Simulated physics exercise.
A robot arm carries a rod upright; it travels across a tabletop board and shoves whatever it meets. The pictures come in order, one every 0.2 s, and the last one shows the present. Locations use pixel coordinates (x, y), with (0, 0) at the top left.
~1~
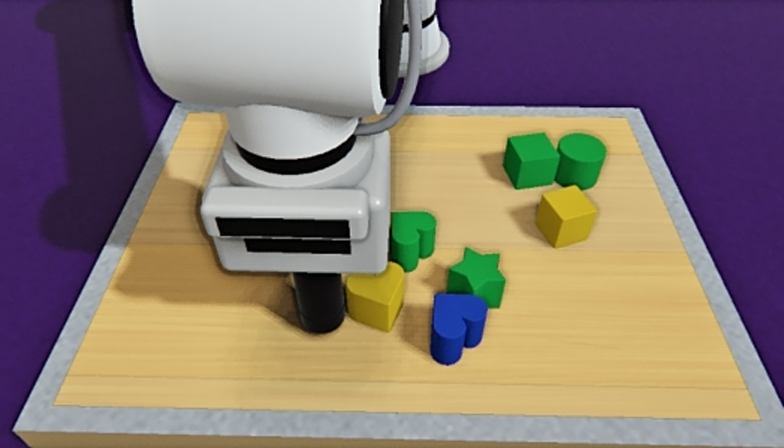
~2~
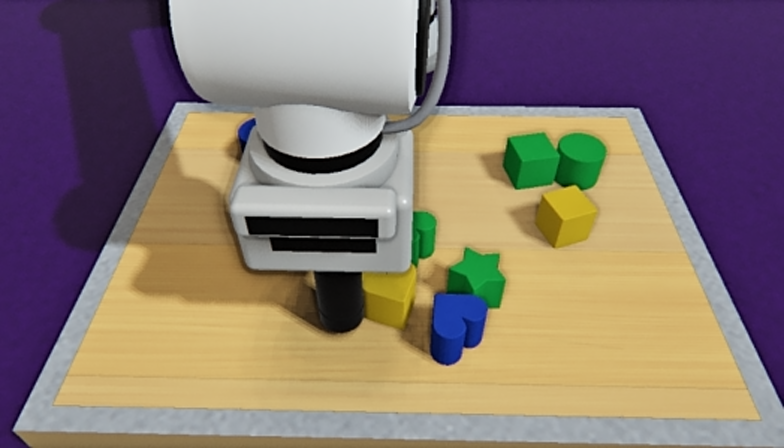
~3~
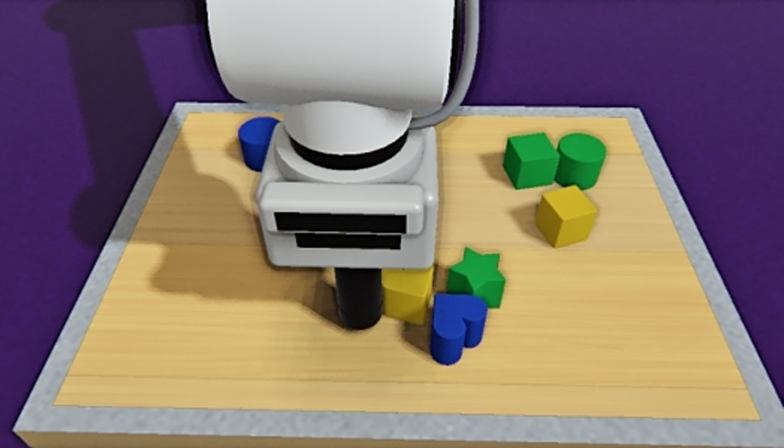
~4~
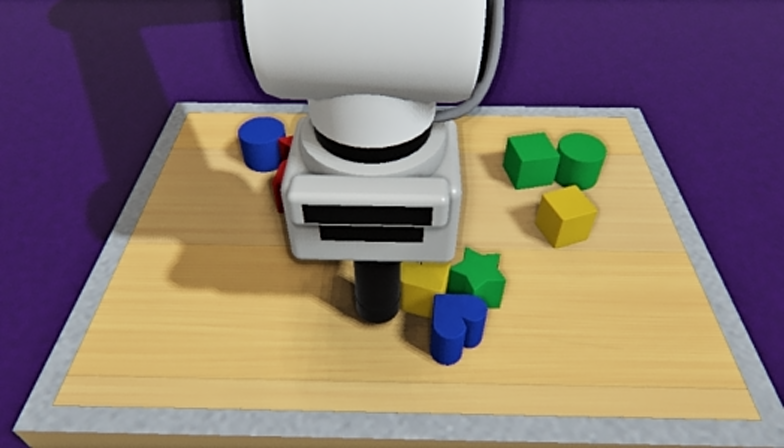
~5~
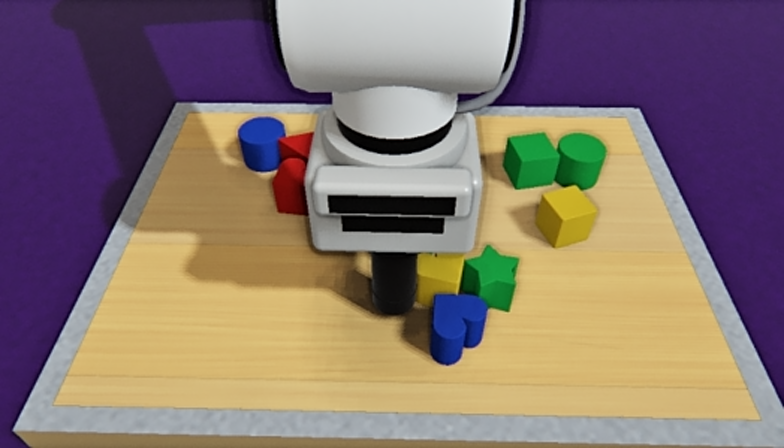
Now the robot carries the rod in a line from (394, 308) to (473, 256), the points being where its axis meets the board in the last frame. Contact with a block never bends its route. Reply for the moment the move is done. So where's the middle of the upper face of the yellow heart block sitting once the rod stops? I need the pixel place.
I'd place it at (518, 223), taking the centre of its top.
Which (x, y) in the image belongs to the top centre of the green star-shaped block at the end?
The middle of its top is at (521, 263).
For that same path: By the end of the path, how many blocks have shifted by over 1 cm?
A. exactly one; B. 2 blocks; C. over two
The answer is B.
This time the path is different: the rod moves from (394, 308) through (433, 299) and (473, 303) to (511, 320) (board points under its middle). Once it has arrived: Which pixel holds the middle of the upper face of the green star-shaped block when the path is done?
The centre of its top face lies at (545, 261).
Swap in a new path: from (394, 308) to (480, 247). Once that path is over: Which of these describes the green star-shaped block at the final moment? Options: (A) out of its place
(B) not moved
My answer is option A.
What follows on the original path. Halfway along, rod (438, 273); yellow heart block (483, 238), turned 15° clockwise; green star-shaped block (517, 263), turned 60° clockwise.
At the end, rod (474, 248); green heart block not moved; yellow heart block (518, 223), turned 65° clockwise; green star-shaped block (521, 263), turned 75° clockwise.
